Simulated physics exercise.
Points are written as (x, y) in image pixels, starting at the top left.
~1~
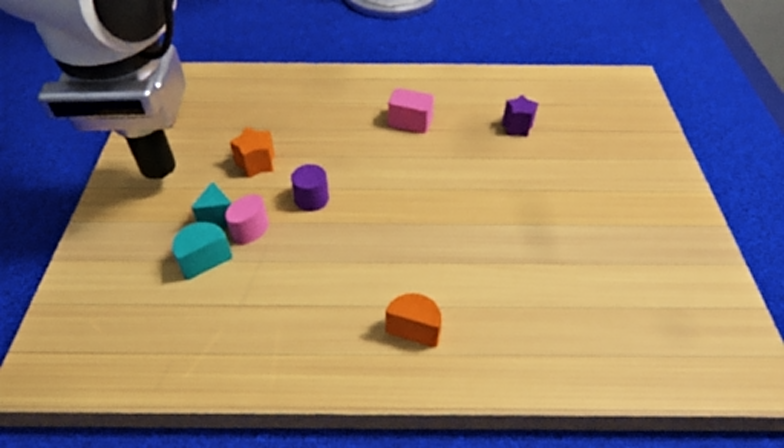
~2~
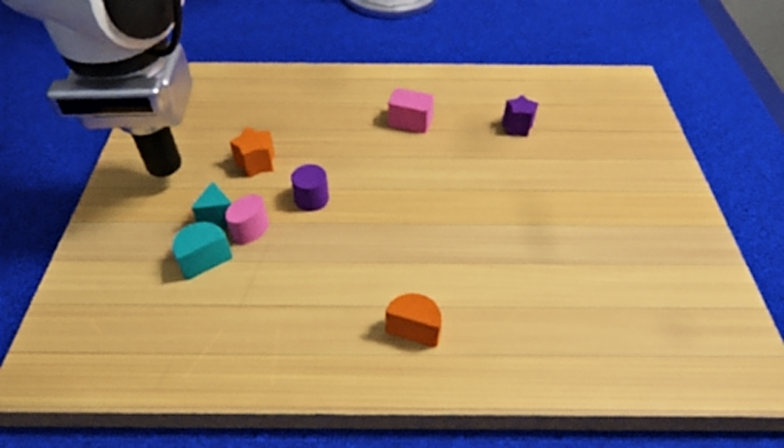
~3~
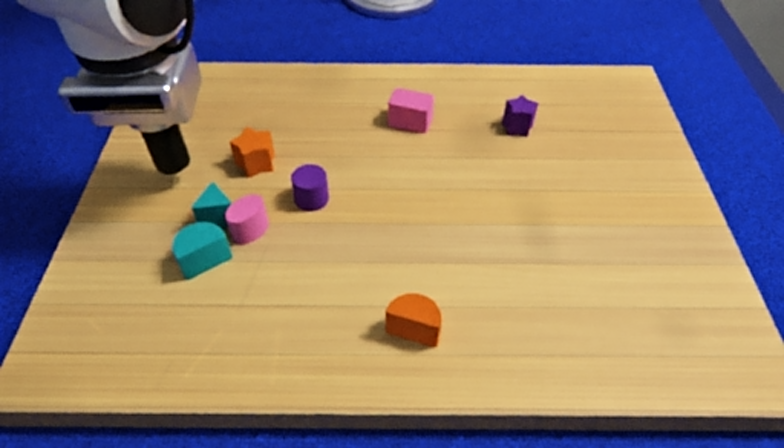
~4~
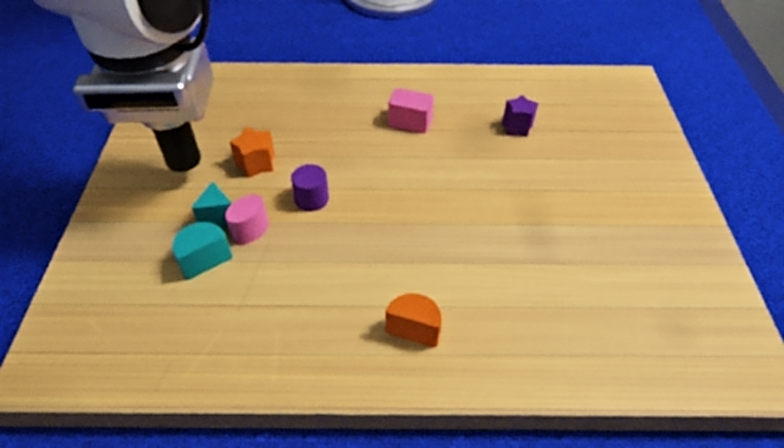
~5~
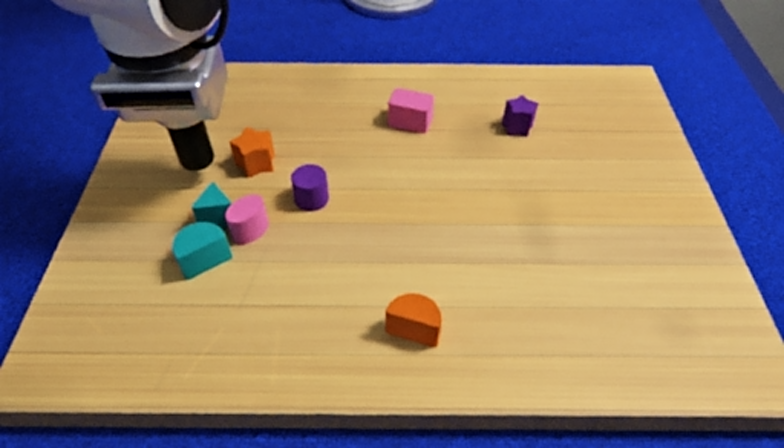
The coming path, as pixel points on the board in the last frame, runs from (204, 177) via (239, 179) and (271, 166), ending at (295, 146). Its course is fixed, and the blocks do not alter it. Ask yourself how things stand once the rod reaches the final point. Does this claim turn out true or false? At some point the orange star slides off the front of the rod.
False.
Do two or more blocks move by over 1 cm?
My answer is no.
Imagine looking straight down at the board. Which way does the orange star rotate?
From above, the orange star will be seen to turn anti-clockwise.
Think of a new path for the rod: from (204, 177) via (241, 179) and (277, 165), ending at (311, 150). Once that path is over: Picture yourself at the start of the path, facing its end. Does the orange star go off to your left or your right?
That block drifts left.
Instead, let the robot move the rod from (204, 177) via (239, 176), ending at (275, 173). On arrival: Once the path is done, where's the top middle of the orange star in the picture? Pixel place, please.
Its top face will be centred at roughly (286, 129).
The first path, step by step. One third of the way, rod at (235, 162); orange star at (257, 138), turned 15° anticlockwise.
Two thirds of the way, rod at (267, 149); orange star at (285, 123), turned 20° anticlockwise.
At the end, rod at (292, 130); turquoise triangular piece still; orange star at (307, 105), turned 25° anticlockwise.
